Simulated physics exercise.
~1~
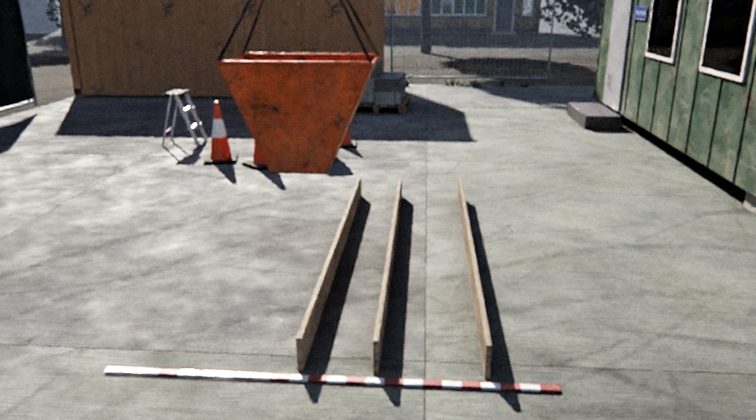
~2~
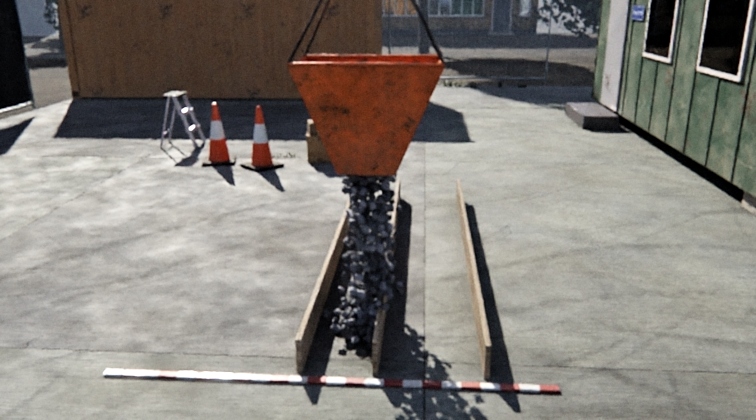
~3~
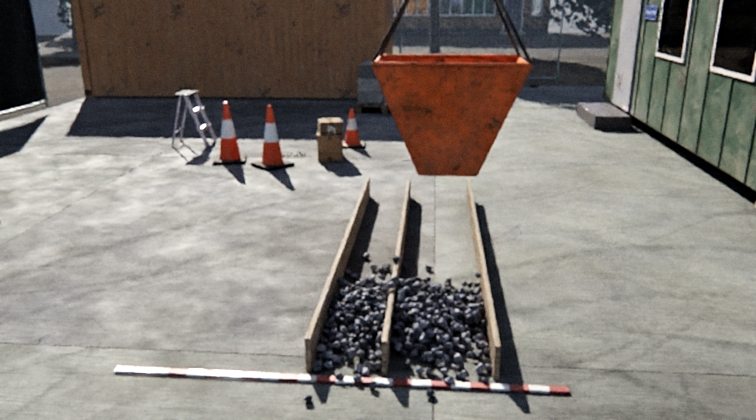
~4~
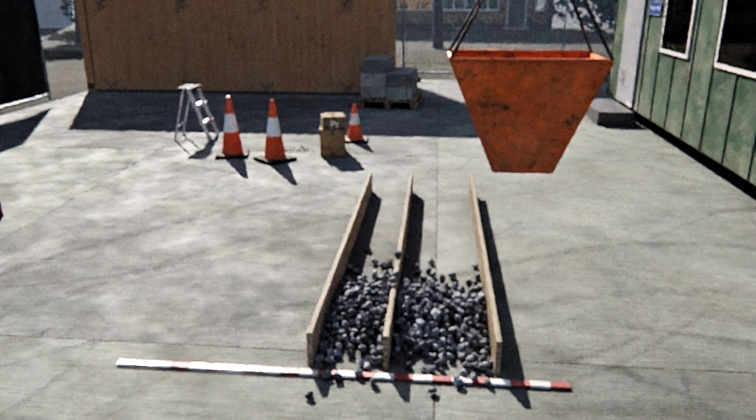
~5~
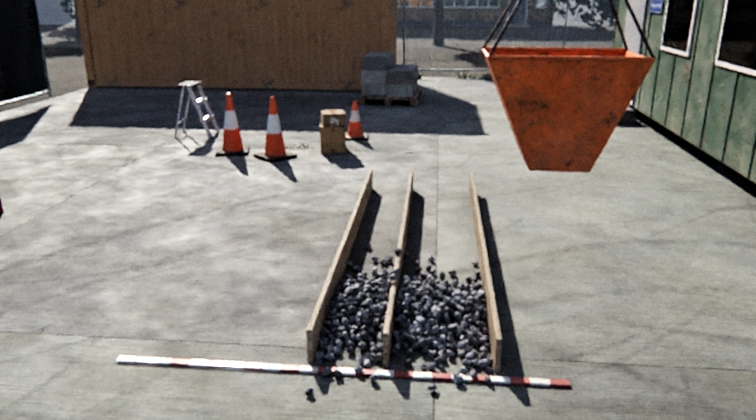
On a sunlit concrete yard between a wooden wall and a green building, an orange skip hangs from dark straps behind three upright planks, with a red and white staff lying in front. The skip moves right and dark crushed stones pour from its bottom, dropping between the planks. It keeps travelling right, now empty, while the stones spread into a low heap across both bays. The skip drifts farther right and the stones stay put. At the end, slightly more stones lie in the right bay than the left, with a few strays near the staff.
